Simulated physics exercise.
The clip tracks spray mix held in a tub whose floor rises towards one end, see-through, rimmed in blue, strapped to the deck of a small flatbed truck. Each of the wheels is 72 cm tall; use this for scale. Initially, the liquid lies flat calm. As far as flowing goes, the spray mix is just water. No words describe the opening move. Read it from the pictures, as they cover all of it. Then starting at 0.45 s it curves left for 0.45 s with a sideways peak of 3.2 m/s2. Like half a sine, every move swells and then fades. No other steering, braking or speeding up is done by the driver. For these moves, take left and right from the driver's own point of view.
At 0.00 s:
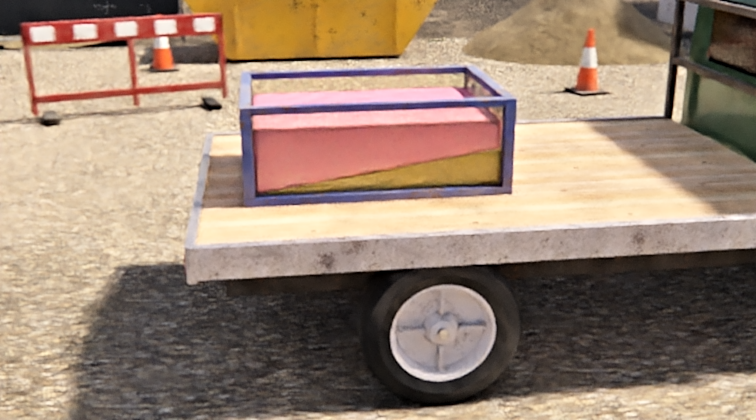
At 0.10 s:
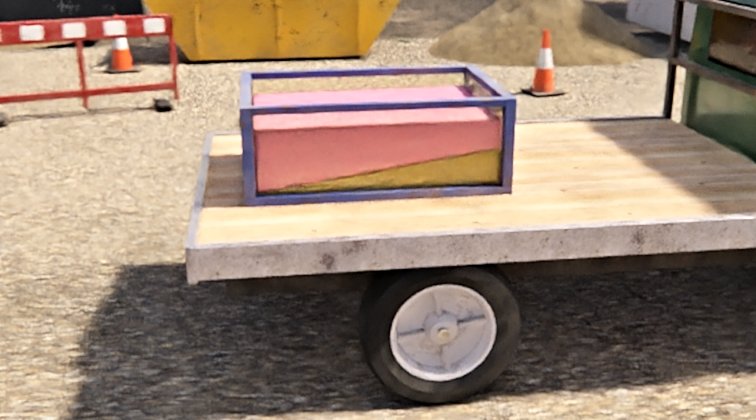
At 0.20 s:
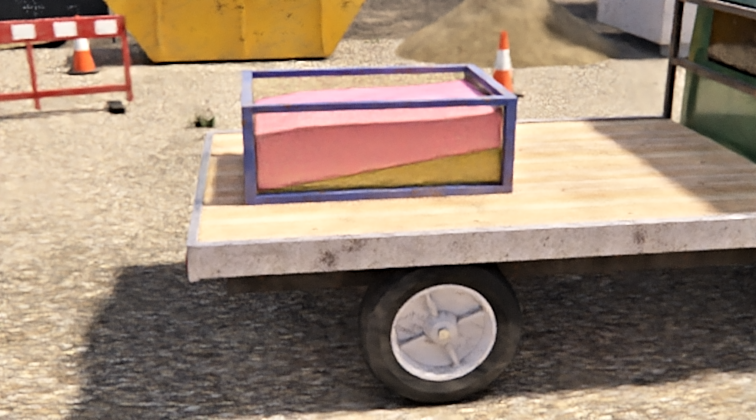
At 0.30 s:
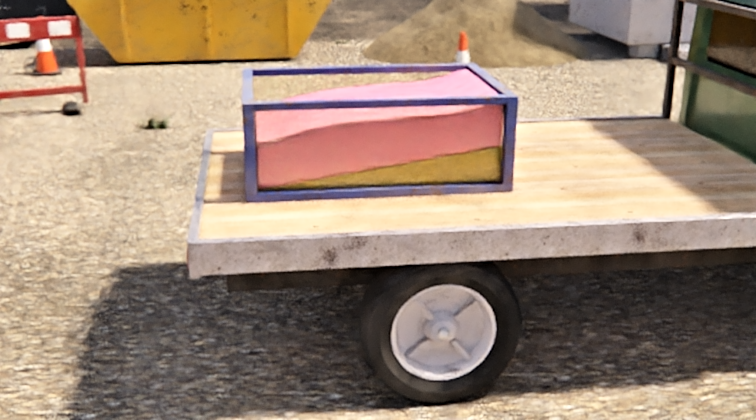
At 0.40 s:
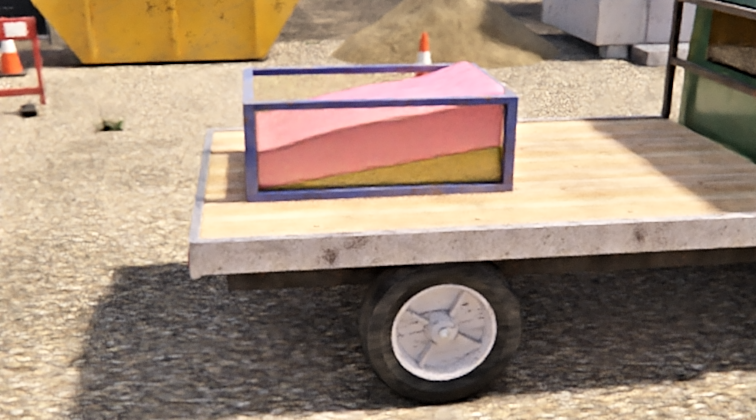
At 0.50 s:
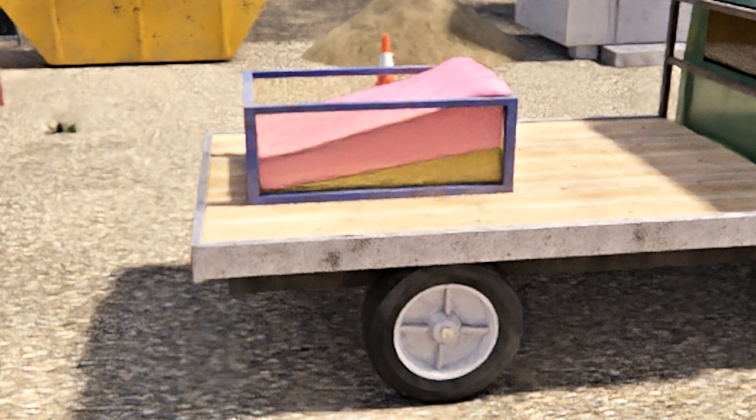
A clear, blue-rimmed tub of pink liquid above a sloping mustard-yellow floor sits on the wooden deck of a flatbed, seen from the side in a sunlit gravel yard. Behind it are a yellow skip, a sand pile, orange-and-white cones and a red-and-white barrier. The background slides left as the camera keeps level with the flatbed, its wheel turning, while the liquid, flat at first, climbs rightward and sinks at left.
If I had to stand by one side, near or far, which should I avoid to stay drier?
Avoid the near side.
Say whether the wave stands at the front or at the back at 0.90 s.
At the fore end.
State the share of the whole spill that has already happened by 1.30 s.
Roughly 40 % of the total.
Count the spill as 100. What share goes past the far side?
About 20 per cent.
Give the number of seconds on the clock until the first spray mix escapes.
That happens at some 0.7 s.
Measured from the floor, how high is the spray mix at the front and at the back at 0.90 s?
Front reads 38 centimetres, back reads 30 centimetres.
Then, 0.90 s in, it stands 30 cm high behind and 37 cm in front; 3 per cent has gone over the right end and the near side.
Then, 1.30 s in, it stands 49 cm high behind and 24 cm in front; 6 per cent has gone mostly over the near side, some over the right end.
Then, 1.80 s in, it stands 26 cm high behind and 22 cm in front; 12 per cent has gone over the near side and the far side, a little elsewhere.
Then, 3.88 s in, 15 per cent has gone over the near side and the far side, a little elsewhere; the far side has passed 3 per cent and the near side 7.
